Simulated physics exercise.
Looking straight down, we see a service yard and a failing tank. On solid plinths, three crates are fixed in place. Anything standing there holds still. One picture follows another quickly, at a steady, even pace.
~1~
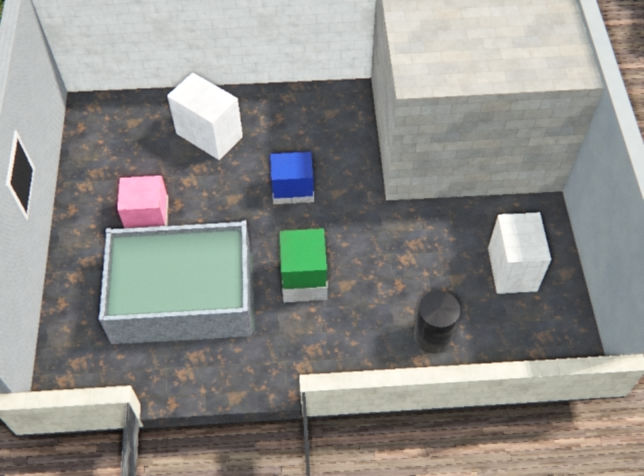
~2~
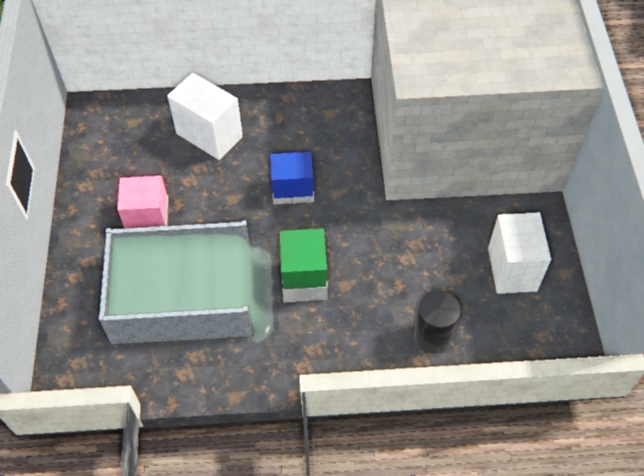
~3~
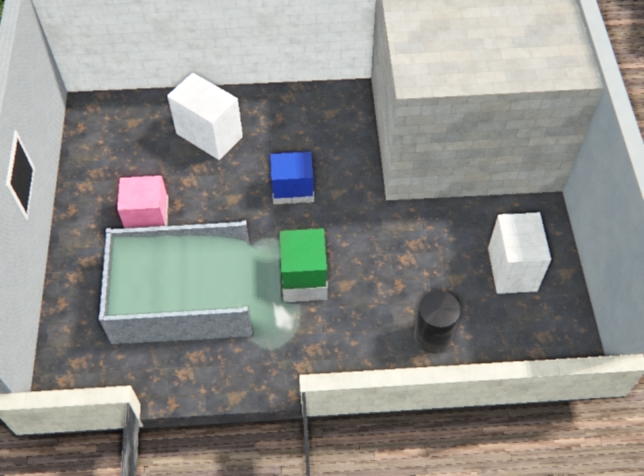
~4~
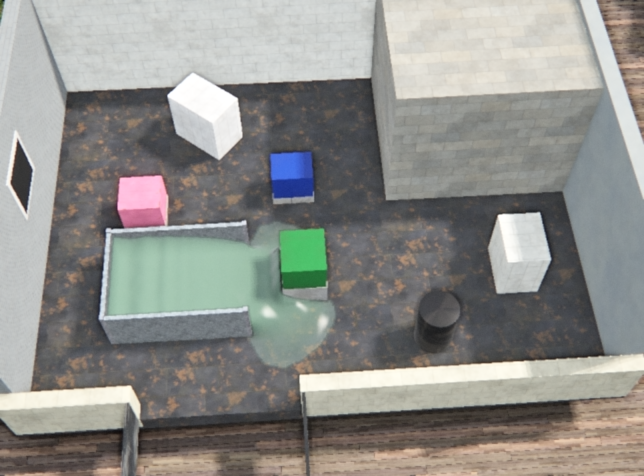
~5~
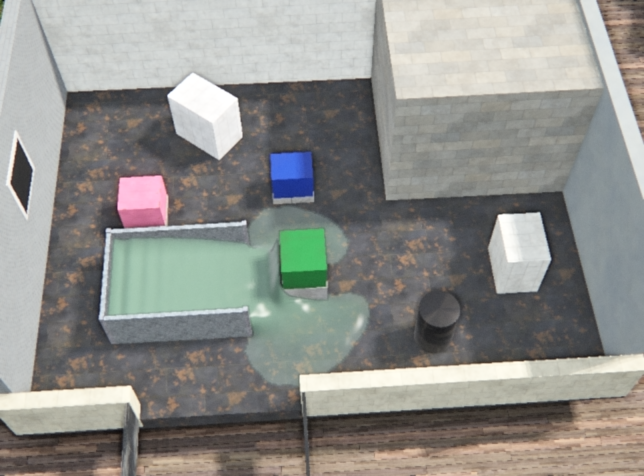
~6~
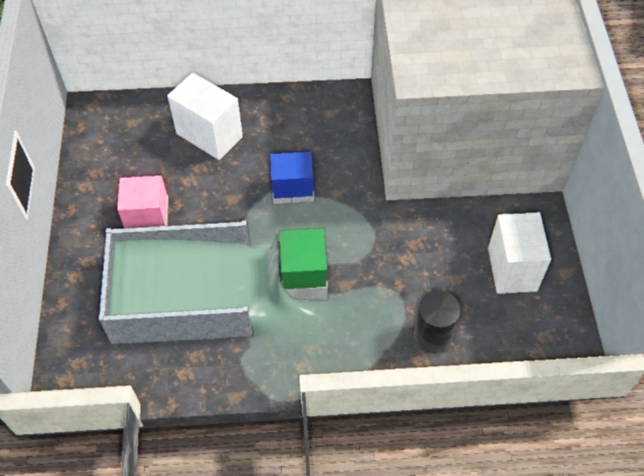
A walled tank opens on its right side and green water spreads around the green block.
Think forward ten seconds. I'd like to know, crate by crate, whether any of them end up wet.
I expect the pink crate to never get touched, I expect the blue crate to get touched, I expect the green crate to get touched.
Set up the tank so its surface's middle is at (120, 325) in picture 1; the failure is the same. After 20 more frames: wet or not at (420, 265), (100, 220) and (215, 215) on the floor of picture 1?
First drenched; next unwetted; last drenched.
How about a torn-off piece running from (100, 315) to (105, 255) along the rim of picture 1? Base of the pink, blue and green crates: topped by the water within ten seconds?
Then the pink crate gets flooded, the blue crate is untouched and the green crate is untouched.
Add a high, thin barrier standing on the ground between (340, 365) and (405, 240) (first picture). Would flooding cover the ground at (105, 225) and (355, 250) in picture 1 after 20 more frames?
Untouched, reached.
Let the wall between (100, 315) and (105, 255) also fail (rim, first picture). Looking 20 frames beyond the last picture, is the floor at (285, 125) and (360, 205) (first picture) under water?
I'd expect the first point to stay dry and the second point to stay dry.
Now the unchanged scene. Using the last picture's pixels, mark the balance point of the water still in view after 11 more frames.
Roughly (299, 287).
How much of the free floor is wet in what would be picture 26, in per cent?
That comes to about 55 per cent.
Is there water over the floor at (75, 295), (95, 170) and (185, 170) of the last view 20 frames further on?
Taking the three spots one by one, I'd call them clear, clear and drenched.
A moment on, water covers 30 % of the floor; the pink crate not reached, the blue crate water round its plinth, the green crate water round its plinth.
Next, water covers 45 % of the floor; the pink crate not reached, the blue crate water round its plinth, the green crate water round its plinth.
Then, water covers 55 % of the floor; the pink crate not reached, the blue crate water round its plinth, the green crate water round its plinth.
Later, water covers 65 % of the floor; the pink crate water round its plinth, the blue crate water round its plinth, the green crate water round its plinth.
In the end, water covers 80 % of the floor; the pink crate stayed above the water, the blue crate was topped, the green crate was topped.
